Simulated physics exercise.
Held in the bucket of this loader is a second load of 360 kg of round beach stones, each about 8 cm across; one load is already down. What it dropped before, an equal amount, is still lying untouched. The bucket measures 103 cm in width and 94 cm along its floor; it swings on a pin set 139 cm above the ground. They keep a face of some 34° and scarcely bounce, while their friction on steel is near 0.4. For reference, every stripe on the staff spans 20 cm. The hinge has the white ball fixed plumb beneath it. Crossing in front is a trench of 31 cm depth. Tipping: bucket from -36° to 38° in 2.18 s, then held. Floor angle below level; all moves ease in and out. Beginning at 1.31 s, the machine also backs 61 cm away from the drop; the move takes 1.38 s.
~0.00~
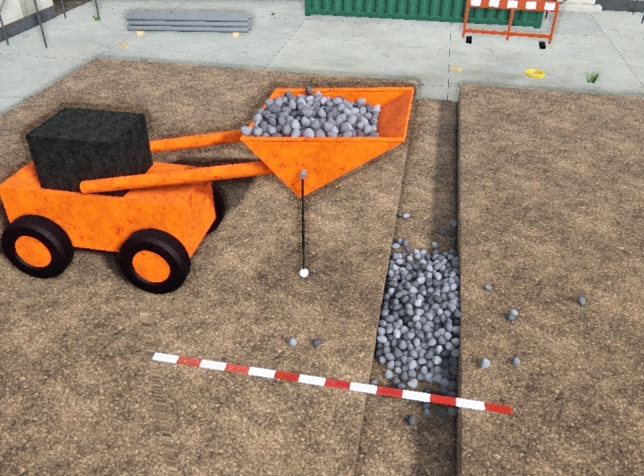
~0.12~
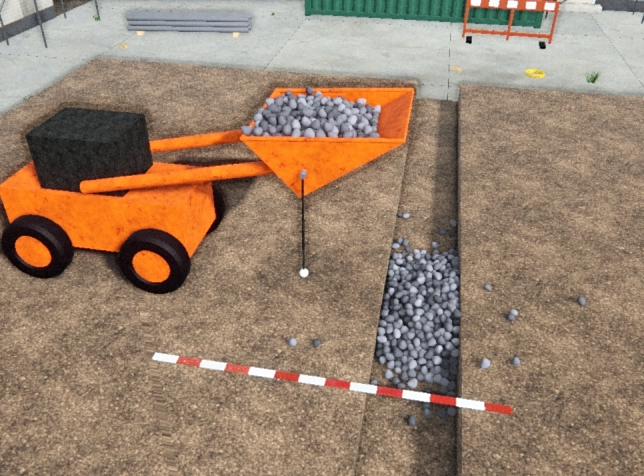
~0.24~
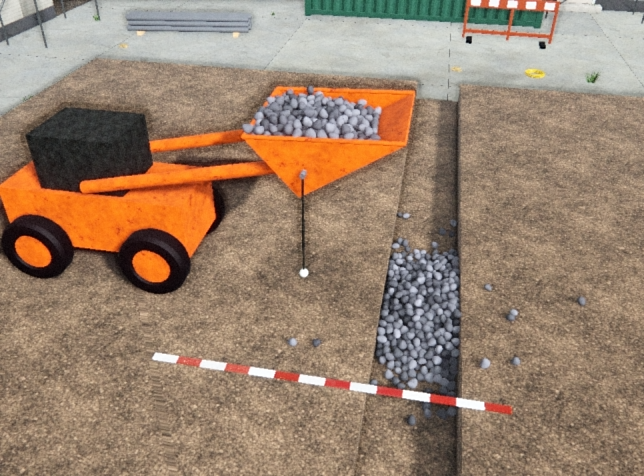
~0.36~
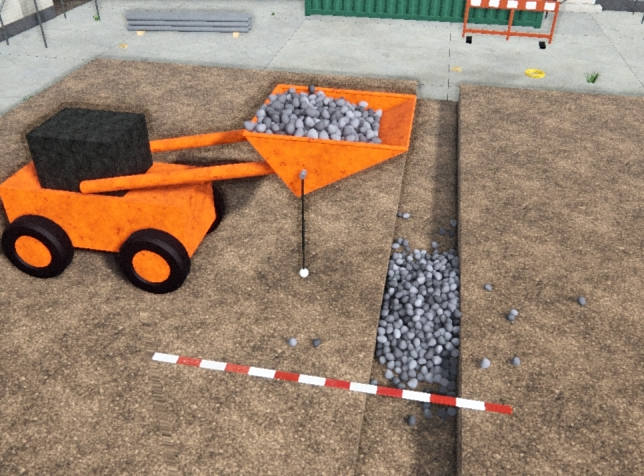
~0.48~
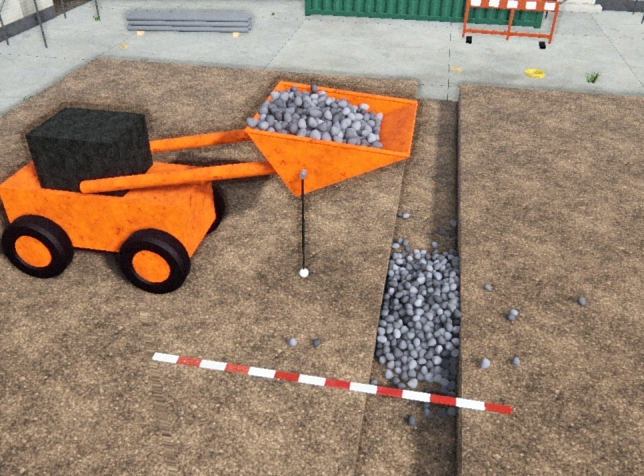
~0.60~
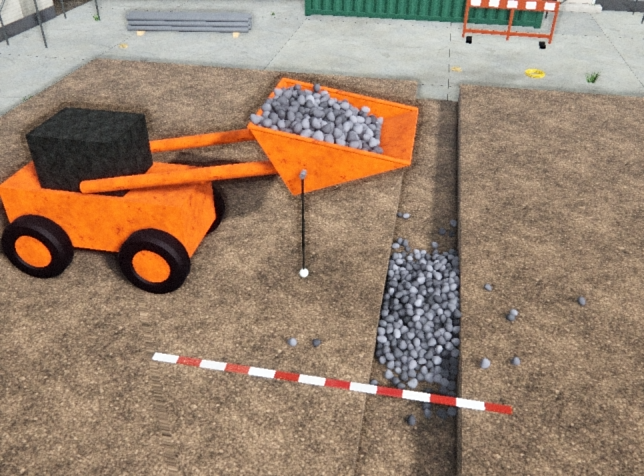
An orange loader held a bucket full of gray stones beside a trench that already had a pile in it, and the bucket slowly tilted a little, its right end dipping slightly.
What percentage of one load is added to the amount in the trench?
Some 67 per cent is added.
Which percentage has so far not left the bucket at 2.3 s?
That works out to about 10 %.
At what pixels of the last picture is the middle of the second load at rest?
Near (396, 288).
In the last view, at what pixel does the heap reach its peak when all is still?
Top pixel, roughly: (372, 273).
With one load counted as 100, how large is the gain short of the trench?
Some 35 per cent.
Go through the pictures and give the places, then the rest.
The bucket is at -36°, its lip at (404, 140); the top of the load is at (308, 103). The earlier load is highest near (465, 327), 4 cm above ground level, 98 % in the trench, 1 % past the trench, in the first frame.
Lip at (404, 141), floor tilted -35°, highest stones at (303, 102); the stones move at 0.0 m/s on average, in the second frame.
The bucket is at -33°, its lip at (405, 144); the top of the load is at (299, 101); the stones move at 0.1 m/s on average, in the third frame.
Lip at (407, 149), floor tilted -31°, highest stones at (292, 100); the stones move at 0.1 m/s on average, in the fourth frame.
Lip at (409, 156), floor tilted -27°, highest stones at (292, 96); the stones move at 0.1 m/s on average, in the fifth frame.
The bucket is at -22°, its lip at (410, 164); the top of the load is at (291, 95); the stones move at 0.2 m/s on average, in the sixth frame.
After 1.6 s the floor is at 27°; in per cent of one load, 86 in the bucket, 4 short of the trench, 108 in the trench, 1 past the trench; the foremost stones are at (500, 316).
After 2.3 s the floor is at 38°; in per cent of one load, 8 in the bucket, 35 short of the trench, 156 in the trench, 1 past the trench; the foremost stones are at (500, 311).
After 3.1 s the floor is at 38°; in per cent of one load, 0 in the bucket, 33 short of the trench, 166 in the trench, 1 past the trench; the foremost stones are at (503, 315).
After 5.7 s the floor is at 38°; in per cent of one load, 0 in the bucket, 33 short of the trench, 166 in the trench, 1 past the trench; the foremost stones are at (503, 315). Net gain in the trench, 67.
